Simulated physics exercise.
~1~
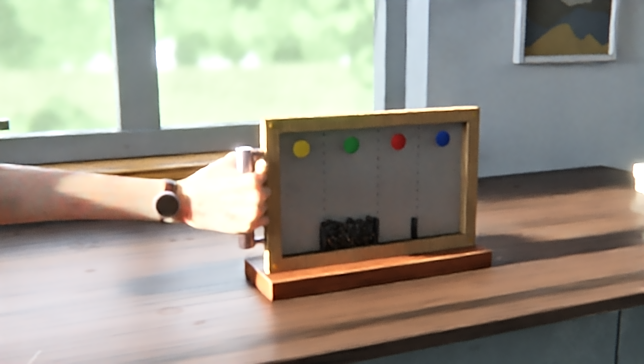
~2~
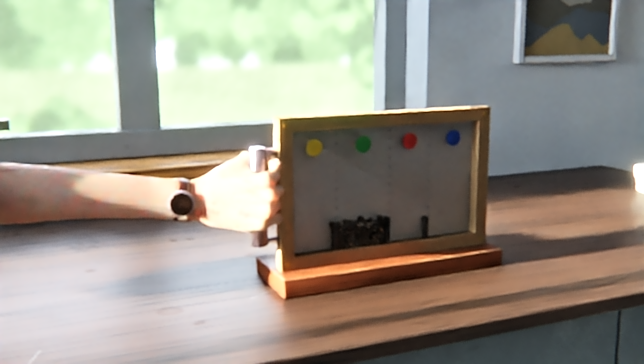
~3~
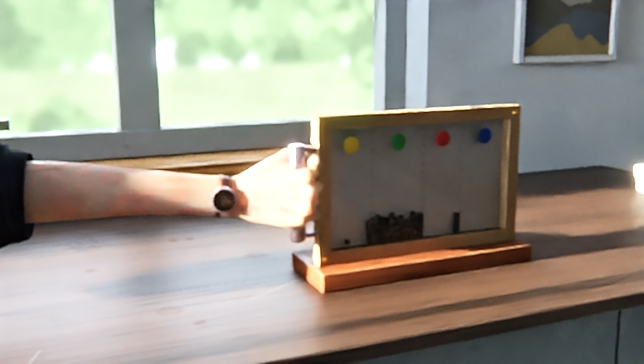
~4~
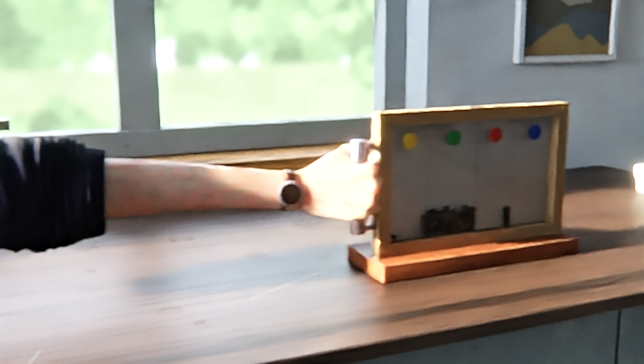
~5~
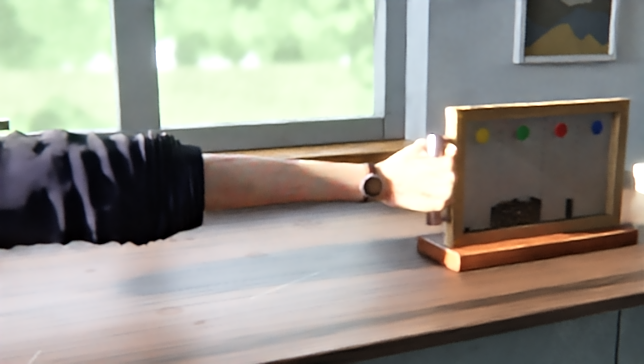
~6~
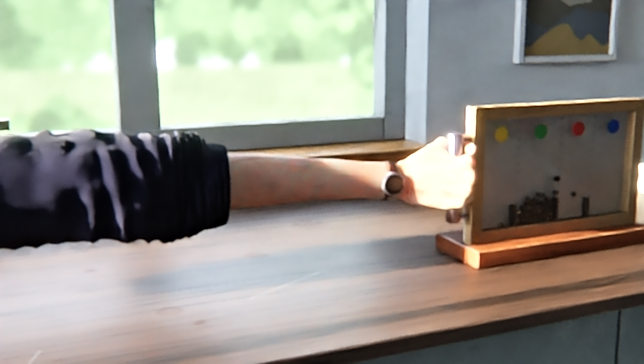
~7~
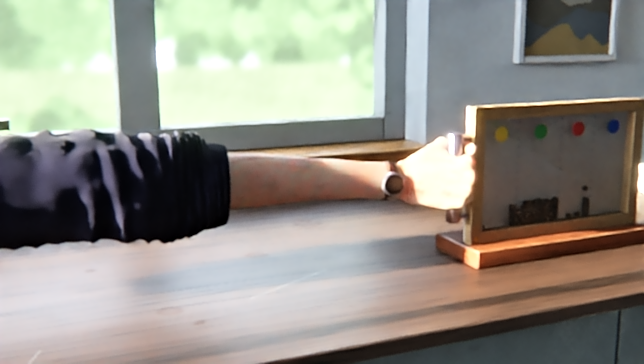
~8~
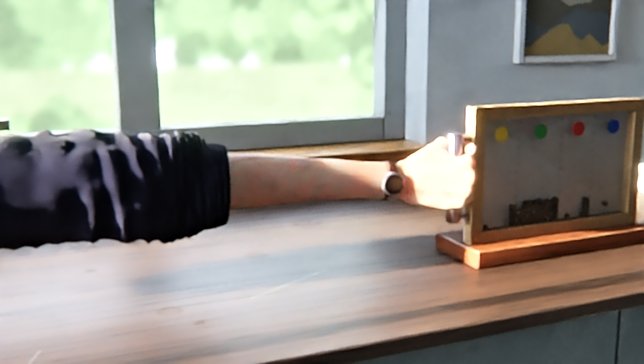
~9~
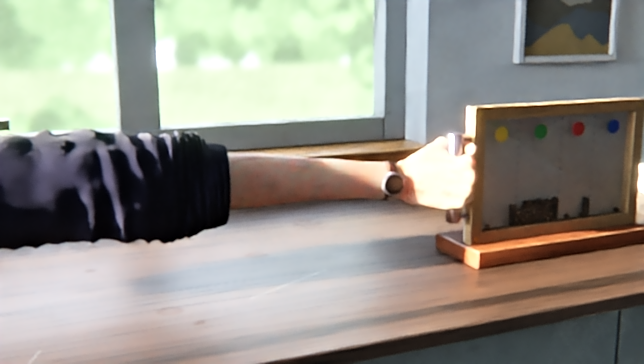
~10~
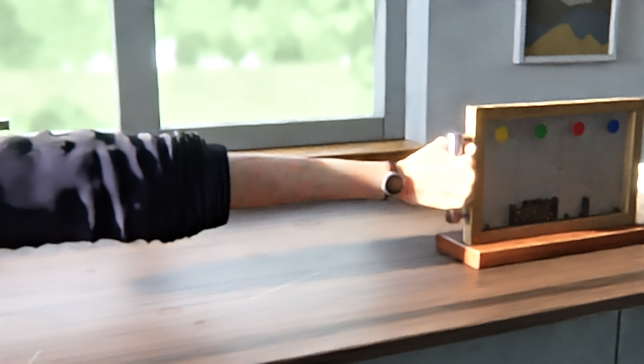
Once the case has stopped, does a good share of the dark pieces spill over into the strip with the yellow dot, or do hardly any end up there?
Hardly any end up in the yellow strip. Nearly all of the dark pieces stay heaped under the green dot.
